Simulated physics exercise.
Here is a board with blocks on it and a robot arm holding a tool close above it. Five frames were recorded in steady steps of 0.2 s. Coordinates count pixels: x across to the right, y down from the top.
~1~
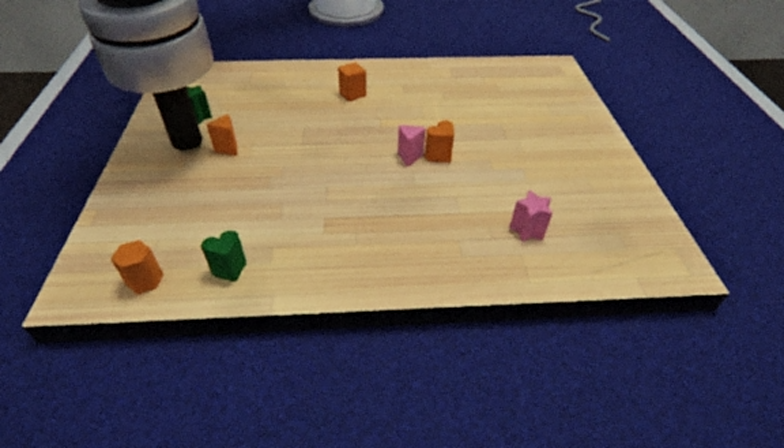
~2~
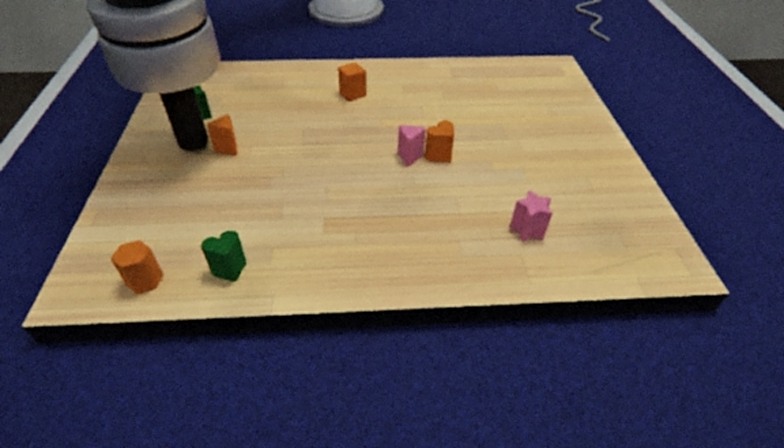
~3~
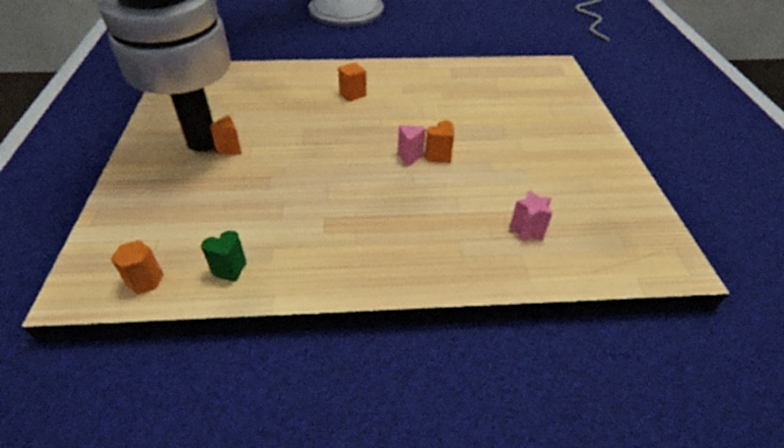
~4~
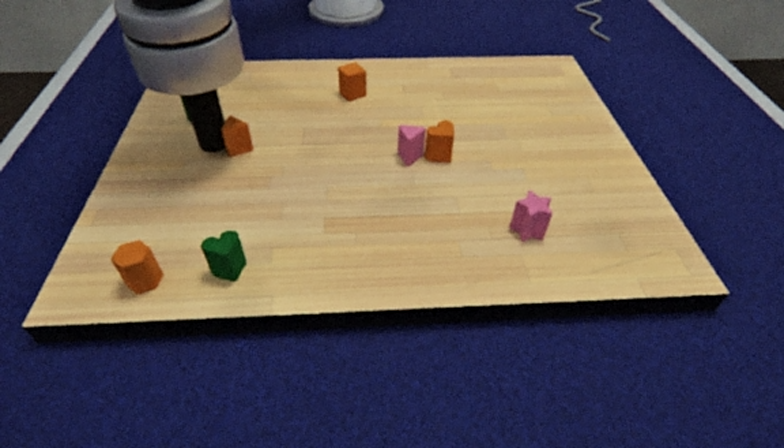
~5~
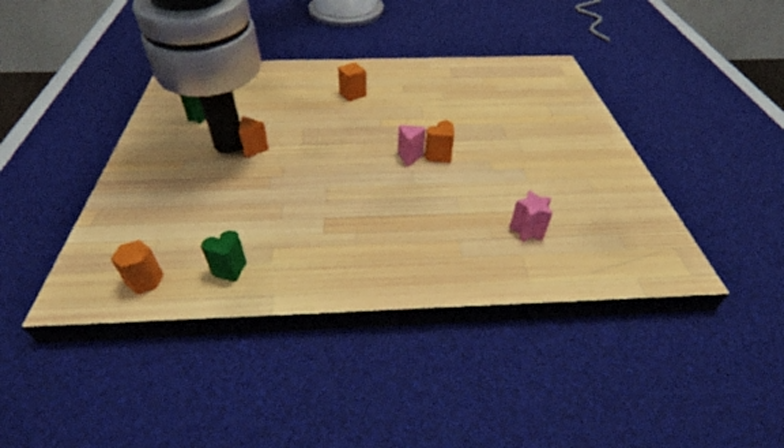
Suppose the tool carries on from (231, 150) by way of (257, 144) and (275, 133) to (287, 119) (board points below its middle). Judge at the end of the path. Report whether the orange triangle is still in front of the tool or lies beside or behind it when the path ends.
Once the path is finished, the orange triangle lies beside or behind the tool.
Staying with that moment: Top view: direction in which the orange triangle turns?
It turns clockwise.
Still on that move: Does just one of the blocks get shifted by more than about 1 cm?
It seems so.
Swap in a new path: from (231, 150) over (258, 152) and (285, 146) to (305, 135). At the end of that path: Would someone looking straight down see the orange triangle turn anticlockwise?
I believe not.
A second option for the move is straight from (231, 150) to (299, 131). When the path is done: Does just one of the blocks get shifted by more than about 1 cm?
Yes, it checks out.
The first path, step by step. One third of the way, tool at (256, 139); orange triangle at (274, 121), turned 25° clockwise.
Two thirds of the way, tool at (274, 127); orange triangle at (280, 121), turned 35° clockwise.
At the end, tool at (286, 114); orange triangle at (280, 121), turned 35° clockwise.
